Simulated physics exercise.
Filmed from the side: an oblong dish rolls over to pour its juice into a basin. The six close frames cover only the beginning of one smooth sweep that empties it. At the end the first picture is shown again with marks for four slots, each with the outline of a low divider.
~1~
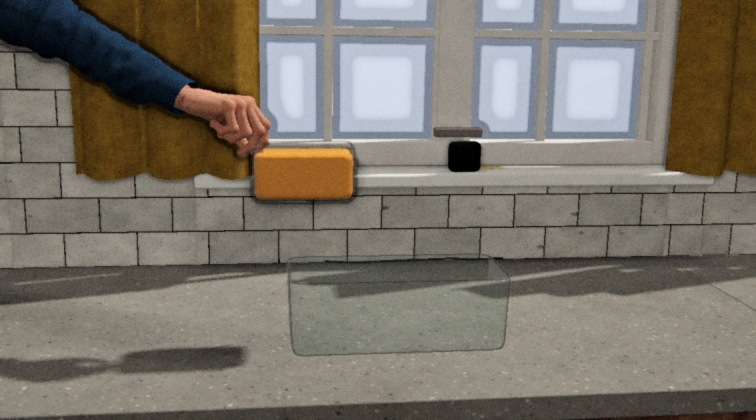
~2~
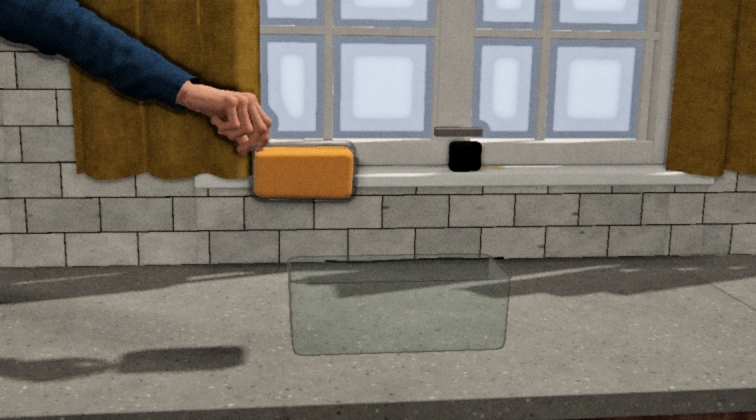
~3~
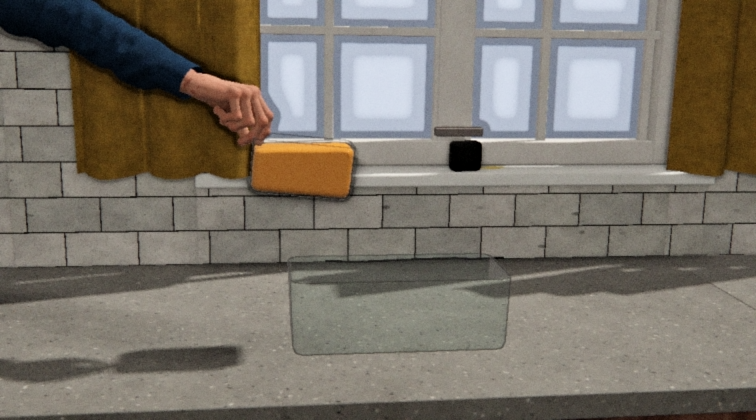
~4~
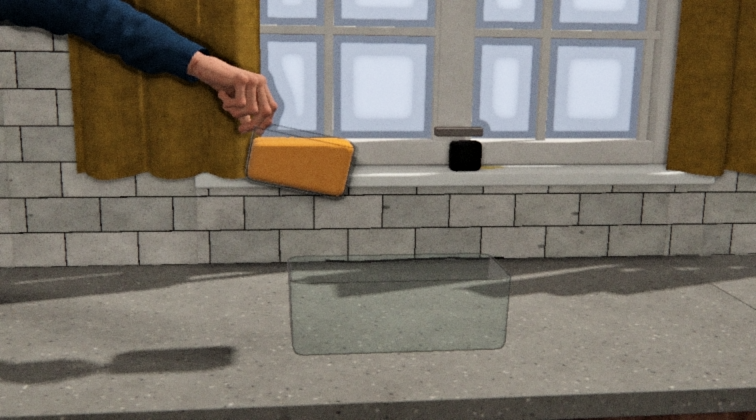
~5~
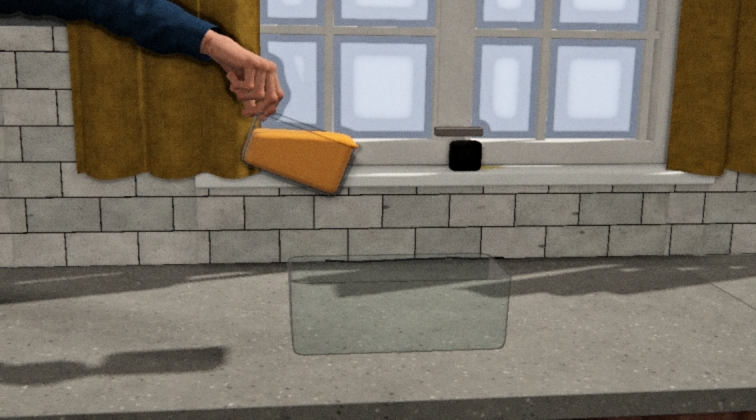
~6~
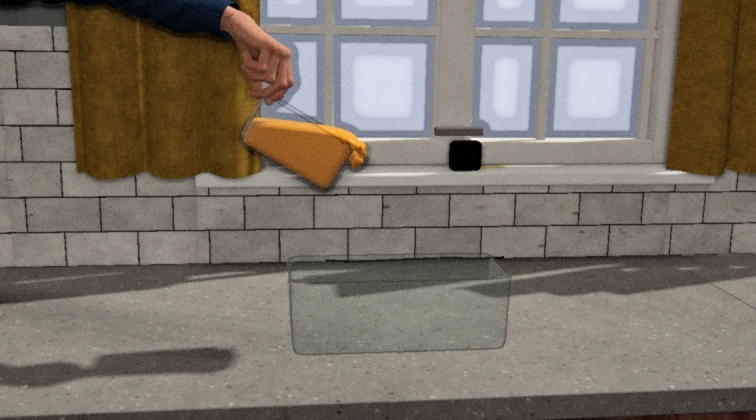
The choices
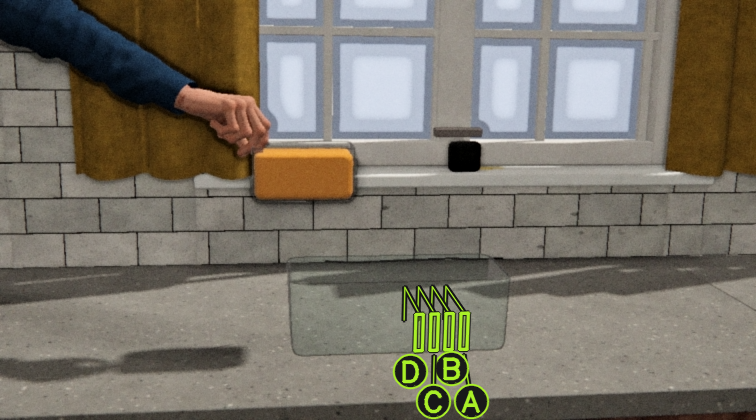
A hand tilting a clear oblong dish of orange juice rightward above a glass basin, the juice beginning to spill over the lip.
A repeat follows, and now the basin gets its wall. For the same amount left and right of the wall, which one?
Place B does it best.
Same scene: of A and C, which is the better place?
It is C.
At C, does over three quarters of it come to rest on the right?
No, it does not.
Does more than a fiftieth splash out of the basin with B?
Yes, it does.
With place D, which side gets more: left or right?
More ends on the right.
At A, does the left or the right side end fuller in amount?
More ends on the left.
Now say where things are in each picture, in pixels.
The first frame shows upright, lip at (351, 144); basin from (292, 355) to (504, 348); nothing has left yet.
The second frame shows upright, lip at (351, 144); nothing has left yet.
The third frame shows tipped about 5°, lip at (352, 144); nothing has left yet.
The fourth frame shows tipped about 12°, lip at (352, 143); nothing has left yet.
The fifth frame shows tipped about 20°, lip at (352, 143); juice is over the lip, down to (352, 143).
The sixth frame shows tipped about 31°, lip at (352, 143); juice is over the lip, down to (357, 164).
In lime, A at (463, 354); B at (449, 355); C at (434, 355); D at (419, 356).
Choosing A, about 73 % ends left of the wall and 21 % right of it; 6 % is lost outside.
Choosing B, about 48 % ends left of the wall and 45 % right of it; 7 % is lost outside.
Choosing C, about 30 % ends left of the wall and 64 % right of it; 7 % is lost outside.
Choosing D, about 17 % ends left of the wall and 77 % right of it; 6 % is lost outside.
